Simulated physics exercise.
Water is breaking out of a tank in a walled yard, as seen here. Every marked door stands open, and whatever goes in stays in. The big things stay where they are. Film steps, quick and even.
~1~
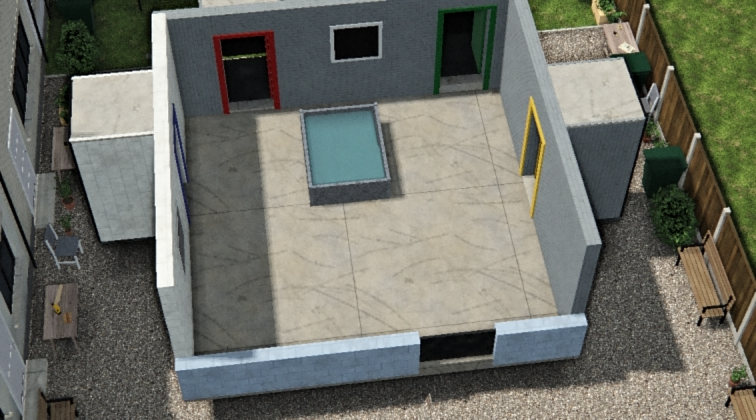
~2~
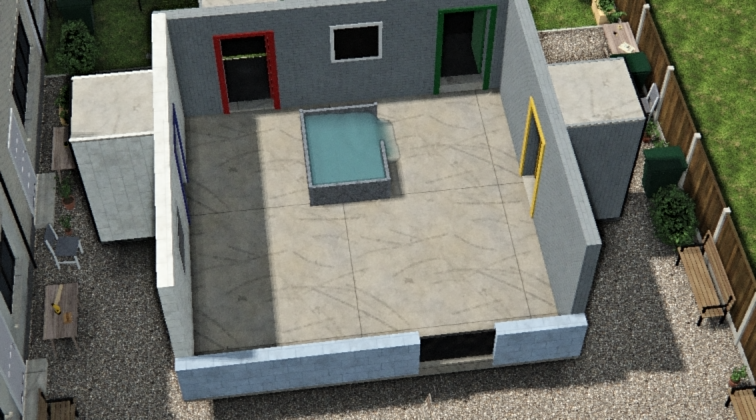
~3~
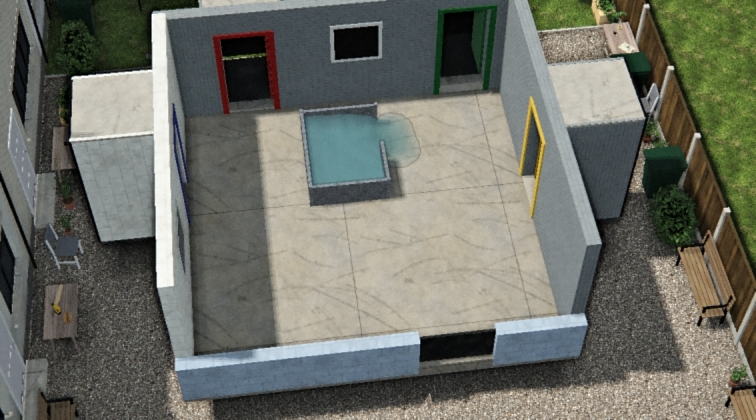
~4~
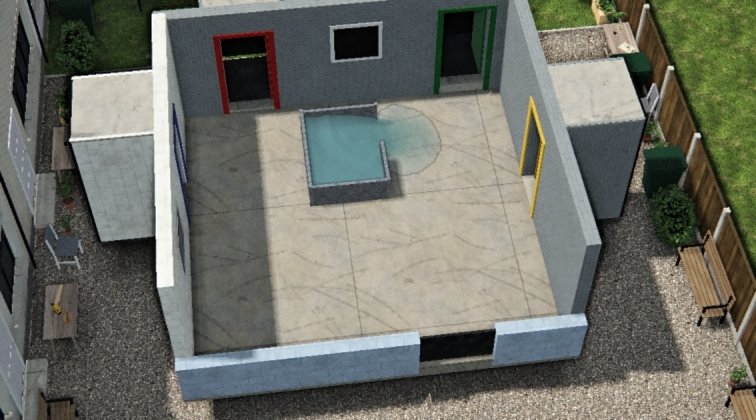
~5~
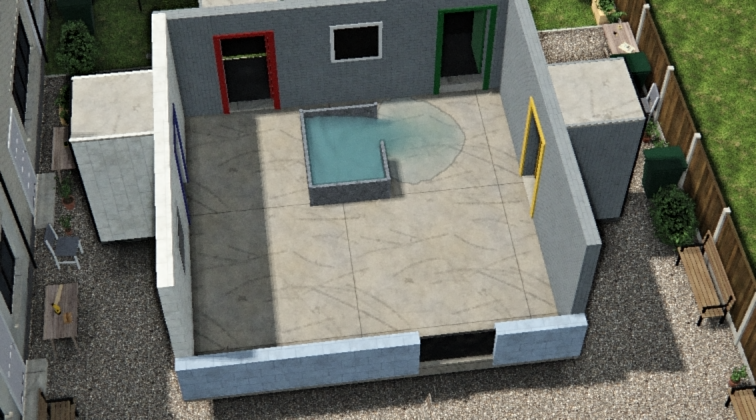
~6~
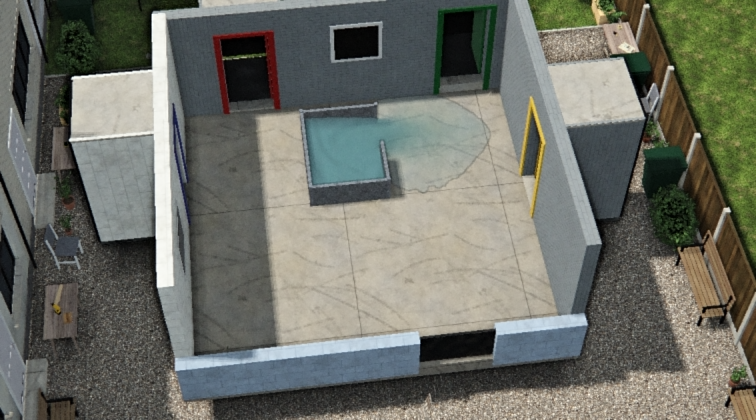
Water pouring from a gap in the right side of a raised tank, spreading rightward across a walled yard's pale floor.
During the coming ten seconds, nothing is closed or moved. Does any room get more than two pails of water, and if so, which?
Outcome: I expect the blue door to see two buckets at most; I expect the green door to see two buckets at most; I expect the yellow door to see over two buckets; I expect the red door to see two buckets at most.
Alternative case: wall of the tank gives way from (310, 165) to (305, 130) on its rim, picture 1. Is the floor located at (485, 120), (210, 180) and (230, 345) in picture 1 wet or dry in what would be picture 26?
Untouched, submerged, submerged.
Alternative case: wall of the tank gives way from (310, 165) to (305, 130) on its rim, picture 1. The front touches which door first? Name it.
Earliest is the one in blue.
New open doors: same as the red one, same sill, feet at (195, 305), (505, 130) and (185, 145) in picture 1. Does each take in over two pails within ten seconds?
Result, in listed order - misses the mark, beats the mark, misses the mark.
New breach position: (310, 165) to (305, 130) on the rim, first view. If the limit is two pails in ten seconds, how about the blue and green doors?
In that setup the blue door runs over the limit, but the green door keeps within bounds.
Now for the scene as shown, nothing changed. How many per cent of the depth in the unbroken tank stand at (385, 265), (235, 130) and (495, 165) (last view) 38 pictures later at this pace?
2, 0, 18 %.
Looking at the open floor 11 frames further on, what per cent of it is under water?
It comes to 15 per cent.
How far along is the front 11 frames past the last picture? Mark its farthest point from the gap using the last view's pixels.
I'd put it around (532, 231).
A moment on, water covers 15 % of the floor; the blue door not reached, the green door wet at the sill, nothing in, the yellow door not reached, the red door not reached.
Next, water covers 15 % of the floor; the blue door not reached, the green door wet at the sill, nothing in, the yellow door under two buckets in, the red door not reached.
Then, water covers 25 % of the floor; the blue door not reached, the green door under two buckets in, the yellow door under two buckets in, the red door not reached.
Later, water covers 50 % of the floor; the blue door not reached, the green door under two buckets in, the yellow door over two buckets in, the red door not reached.
In the end, water covers 70 % of the floor; the blue door not reached, the green door under two buckets in, the yellow door over two buckets in, the red door wet at the sill, nothing in.
